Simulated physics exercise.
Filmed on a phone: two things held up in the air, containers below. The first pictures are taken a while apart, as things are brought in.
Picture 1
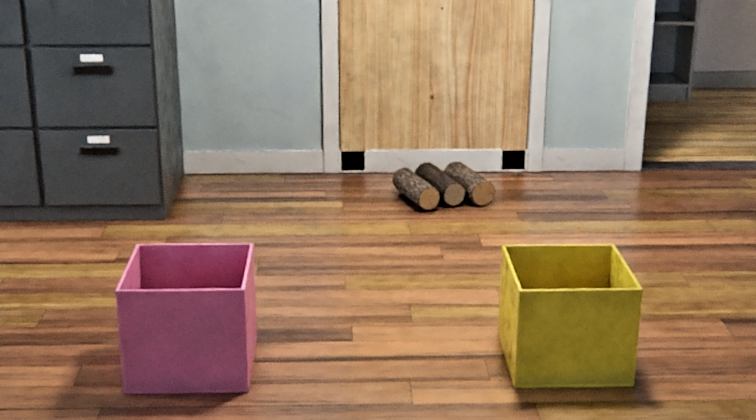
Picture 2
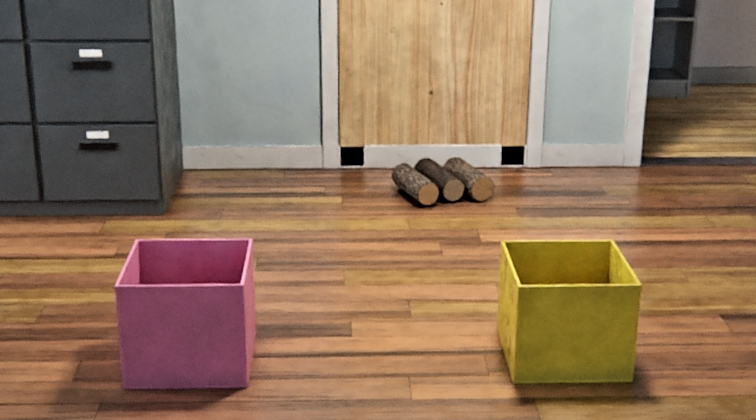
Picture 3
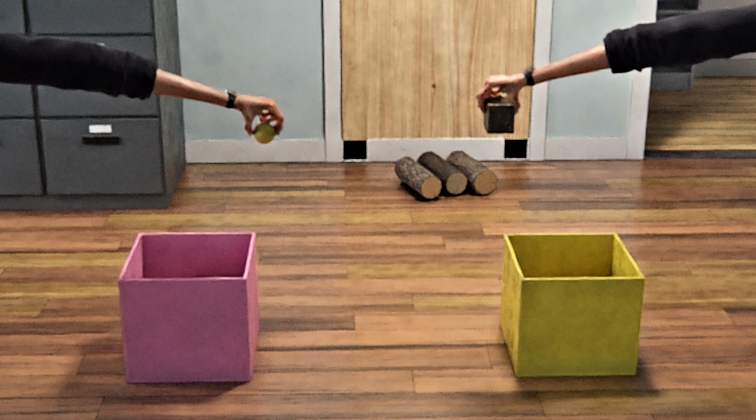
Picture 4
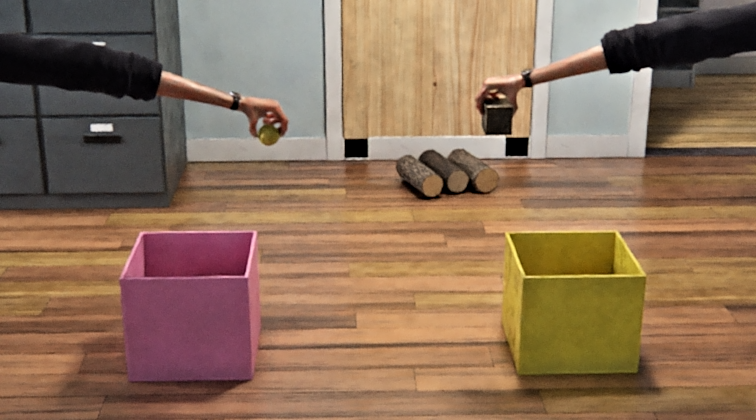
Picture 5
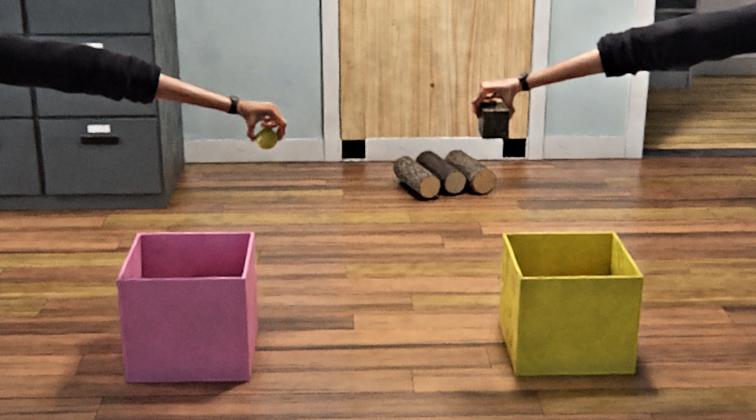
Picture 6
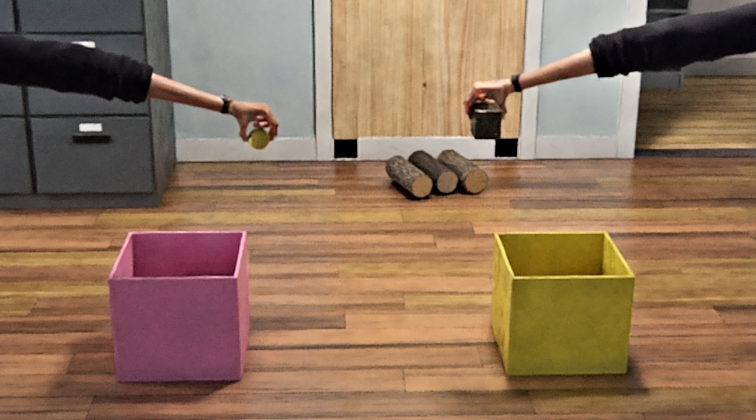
Two hands came in from opposite sides above a pink box and a yellow box, the left one holding a lemon and the right one a black block, and both stayed raised, barely moving.
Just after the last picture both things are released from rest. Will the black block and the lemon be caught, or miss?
In the end the black block falls beside it; the lemon falls beside it.
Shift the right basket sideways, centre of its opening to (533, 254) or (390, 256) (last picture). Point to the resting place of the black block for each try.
Resting at (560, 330) and (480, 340).
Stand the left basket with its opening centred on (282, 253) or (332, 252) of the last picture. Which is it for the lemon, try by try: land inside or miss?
The lemon drops into the container; is not caught.
Then, 0.24 s after the last picture, black block falling near (483, 190); lemon falling near (261, 208).
Then, 0.40 s after the last picture, black block falling near (477, 334); lemon down below near (266, 343).
At rest, the black block ends up outside, near (477, 336); the lemon ends up outside, near (266, 342).
